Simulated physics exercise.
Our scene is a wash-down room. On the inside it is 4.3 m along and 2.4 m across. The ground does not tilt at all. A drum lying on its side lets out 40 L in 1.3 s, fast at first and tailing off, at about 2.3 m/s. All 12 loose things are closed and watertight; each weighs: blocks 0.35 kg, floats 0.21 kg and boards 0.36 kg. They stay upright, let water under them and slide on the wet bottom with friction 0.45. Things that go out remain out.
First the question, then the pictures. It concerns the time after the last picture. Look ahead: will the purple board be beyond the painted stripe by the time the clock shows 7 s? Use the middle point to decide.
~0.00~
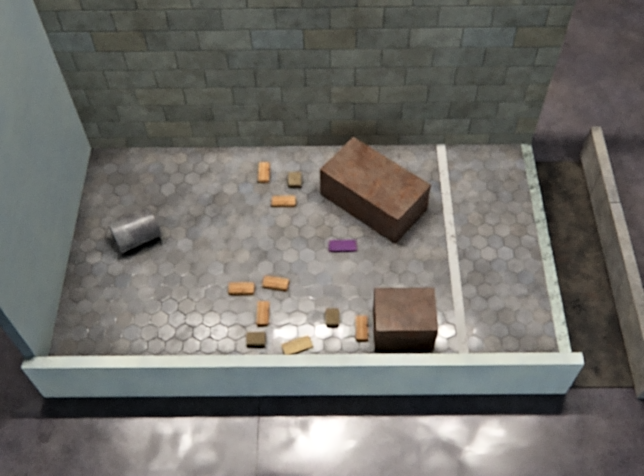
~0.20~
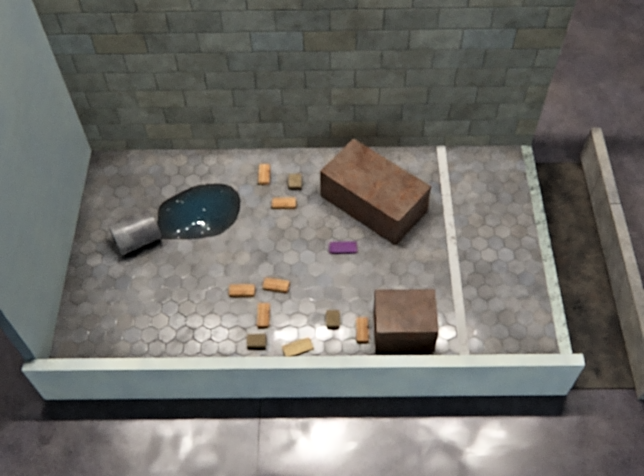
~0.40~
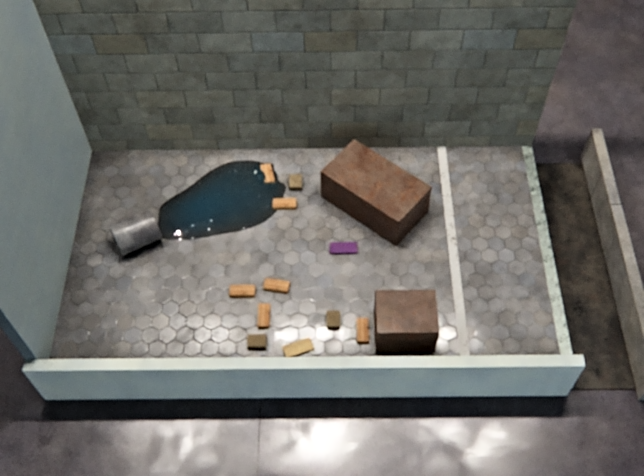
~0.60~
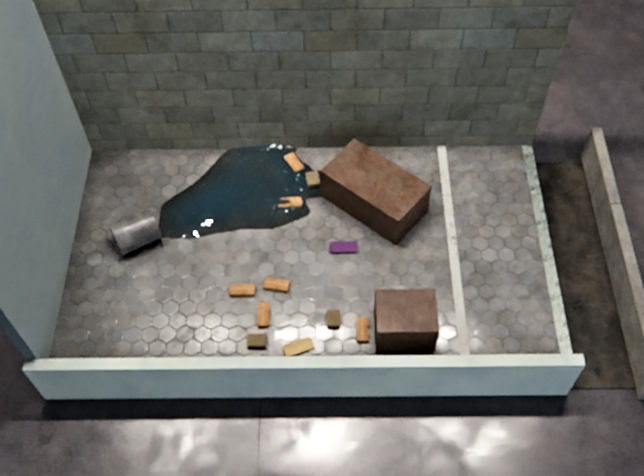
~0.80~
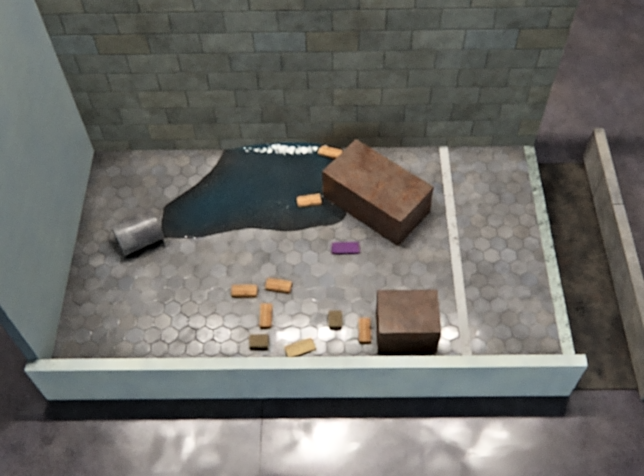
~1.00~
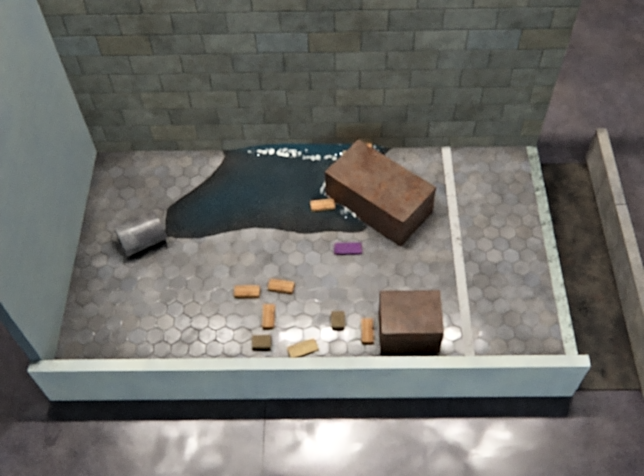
Purple board does not get over.
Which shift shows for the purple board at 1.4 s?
Around 0 centimetres.
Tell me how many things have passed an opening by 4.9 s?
1 in total.
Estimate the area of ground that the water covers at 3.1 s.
Wet area: Approx. 2.5 m2.
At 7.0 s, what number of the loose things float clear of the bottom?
That would be 0 of them.
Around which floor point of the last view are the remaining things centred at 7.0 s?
Mean position: Approximately (344, 292).
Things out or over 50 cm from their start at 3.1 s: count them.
By that point, 4.
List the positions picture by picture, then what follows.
In the first frame, the purple board at (343, 245), on the bottom; water covers 0.0 m2; 0 of 12 have shifted.
In the second frame, the purple board at (343, 247) rests on the ground; 0.4 m2 under water; 0 of 12 have shifted.
In the third frame, the purple board at (343, 248), on the bottom; water covers 0.7 m2; 0 of 12 have shifted.
In the fourth frame, the purple board at (343, 247) rests on the ground; 1.1 m2 under water; 2 of 12 have shifted.
In the fifth frame, the purple board at (345, 247), on the bottom; water covers 1.3 m2; 3 of 12 have shifted.
In the sixth frame, the purple board at (348, 248), on the bottom; water covers 1.4 m2; 3 of 12 have shifted.
After 1.4 s the purple board is near (348, 248), 0.0 m from its start, aground; 0 of 12 are over the mark; 2 afloat.
After 3.1 s the purple board is near (349, 257), 0.1 m from its start, aground; 2 of 12 are over the mark; 0 afloat.
After 4.9 s the purple board is near (349, 257), 0.1 m from its start, aground; 2 of 12 are over the mark; 0 afloat.
After 7.0 s the purple board is near (349, 257), 0.1 m from its start, aground; 2 of 12 are over the mark; 0 afloat.
